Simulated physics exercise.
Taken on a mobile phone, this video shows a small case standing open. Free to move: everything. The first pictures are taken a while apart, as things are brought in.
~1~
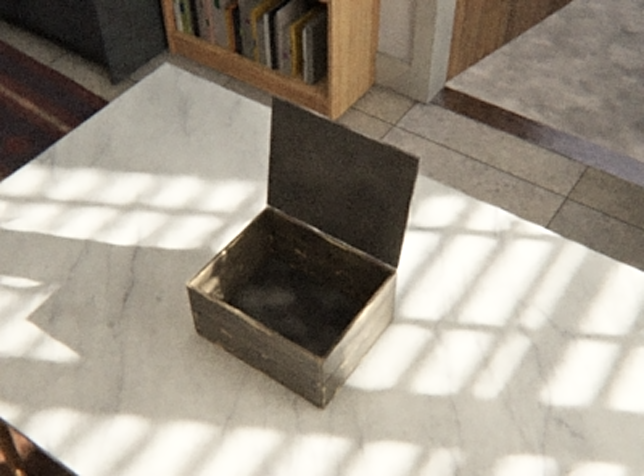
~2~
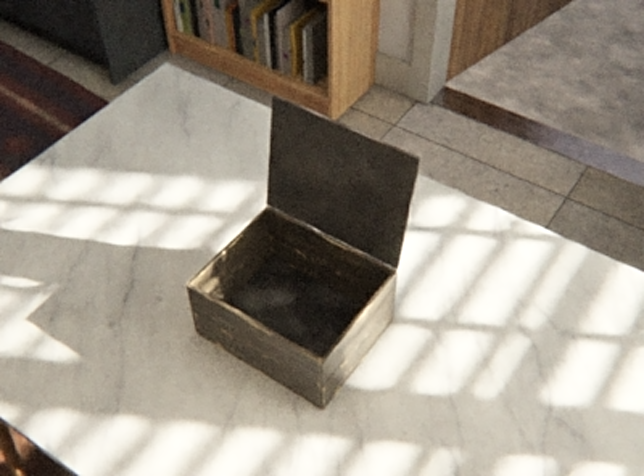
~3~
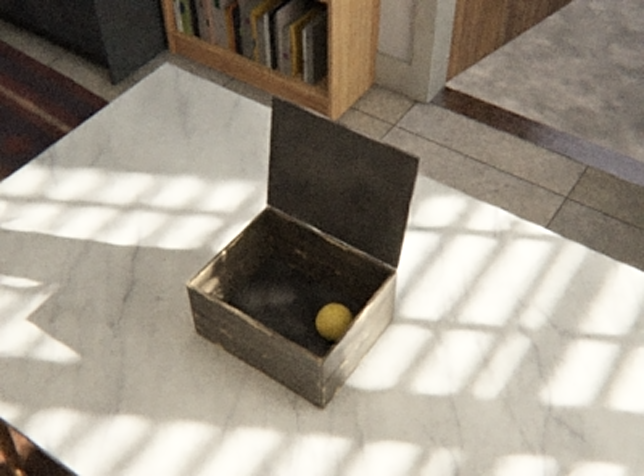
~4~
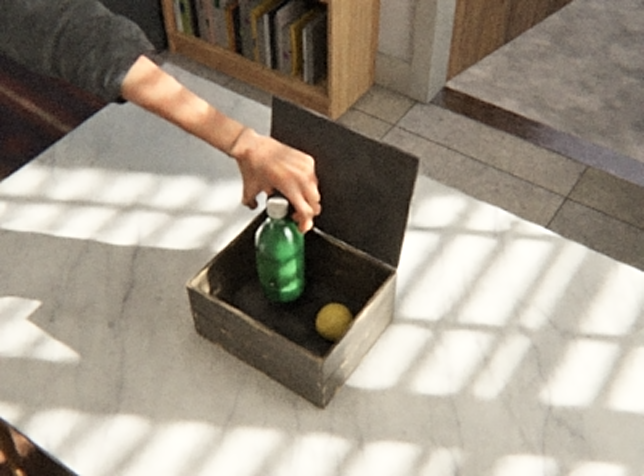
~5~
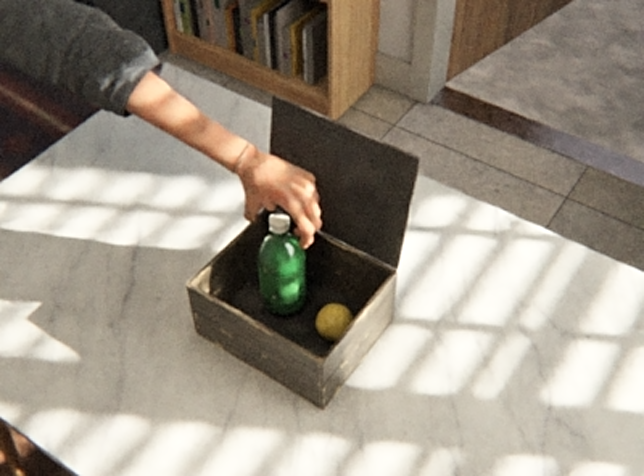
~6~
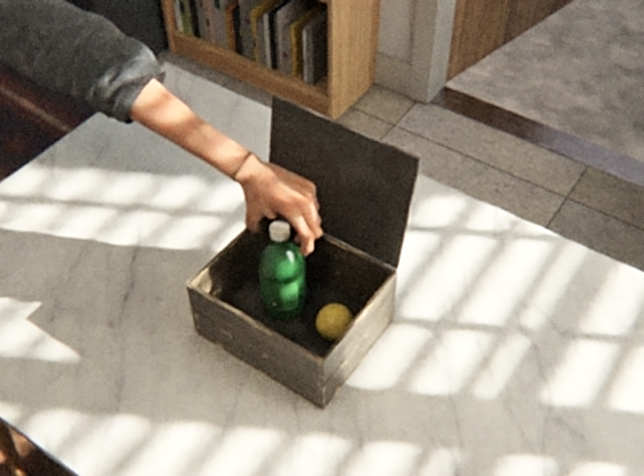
The clip shows an open, empty wooden box on a sunlit marble table; a yellow lemon then appears inside, and a hand reaching from the left lowers a green bottle into the box beside it.
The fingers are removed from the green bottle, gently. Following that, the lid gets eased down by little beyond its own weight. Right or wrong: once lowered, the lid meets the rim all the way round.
Wrong.
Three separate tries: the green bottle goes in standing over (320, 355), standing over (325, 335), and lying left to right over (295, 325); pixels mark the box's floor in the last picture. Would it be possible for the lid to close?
First, it stays open; second, it shuts; third, it shuts.
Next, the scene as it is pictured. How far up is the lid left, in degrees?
Measured angle - around 50°.
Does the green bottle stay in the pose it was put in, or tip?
Well, the green bottle stays just as set.
Then, 1.20 s past the last view, lid starting down.
Then, 1.60 s past the last view, lid 60° above the rim.
Then, 3.50 s past the last view, lid 49° above the rim.
Finally, lid 49° above the rim; both still in place. Final places as the last picture's camera would see them, green bottle near (282, 267).
